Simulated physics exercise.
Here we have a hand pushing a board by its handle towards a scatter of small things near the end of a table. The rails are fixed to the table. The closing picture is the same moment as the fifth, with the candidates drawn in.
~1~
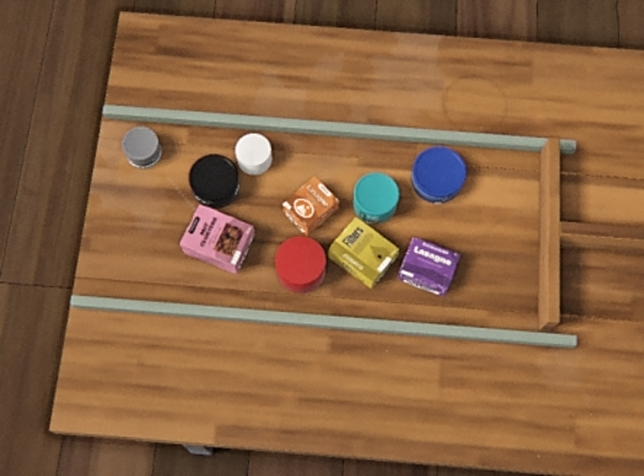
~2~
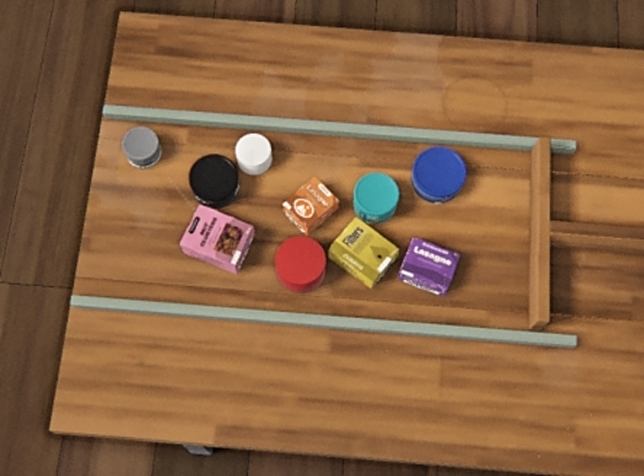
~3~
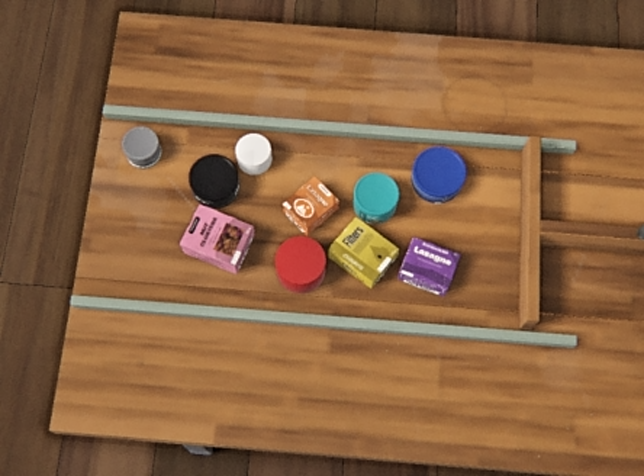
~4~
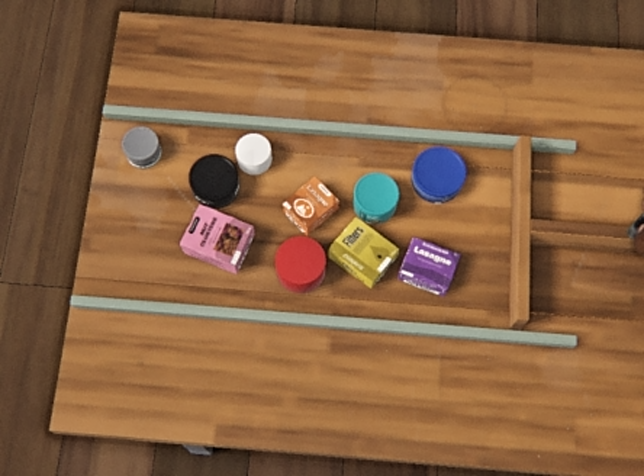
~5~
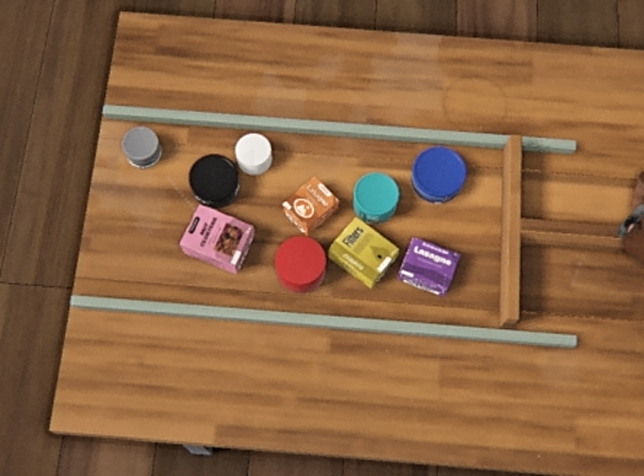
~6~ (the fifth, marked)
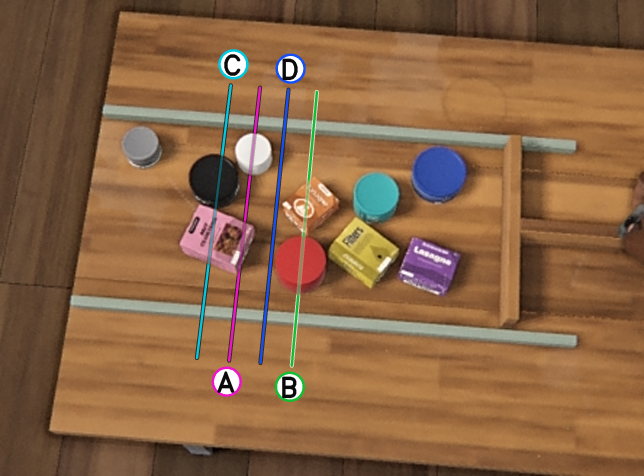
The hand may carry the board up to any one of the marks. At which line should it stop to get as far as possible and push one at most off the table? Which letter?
At C, and not beyond.
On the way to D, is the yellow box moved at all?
Yes.
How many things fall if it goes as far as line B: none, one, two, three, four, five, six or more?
The count is none.
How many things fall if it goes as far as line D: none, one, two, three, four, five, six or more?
The count is none.
On the marked copy, A at (245, 217); B at (305, 222); C at (215, 215); D at (275, 220).
Taking C. A third of the way, board (407, 215); blue jar (376, 159); red pot (276, 271).
Two thirds of the way, board (298, 207); pink packet (163, 235); black jar (184, 176).
When it is over, board (216, 200); pink packet (82, 231); black jar (105, 175); none fallen.
As for the rest, A is within the limit but short; B is within the limit but short; D is within the limit but short.
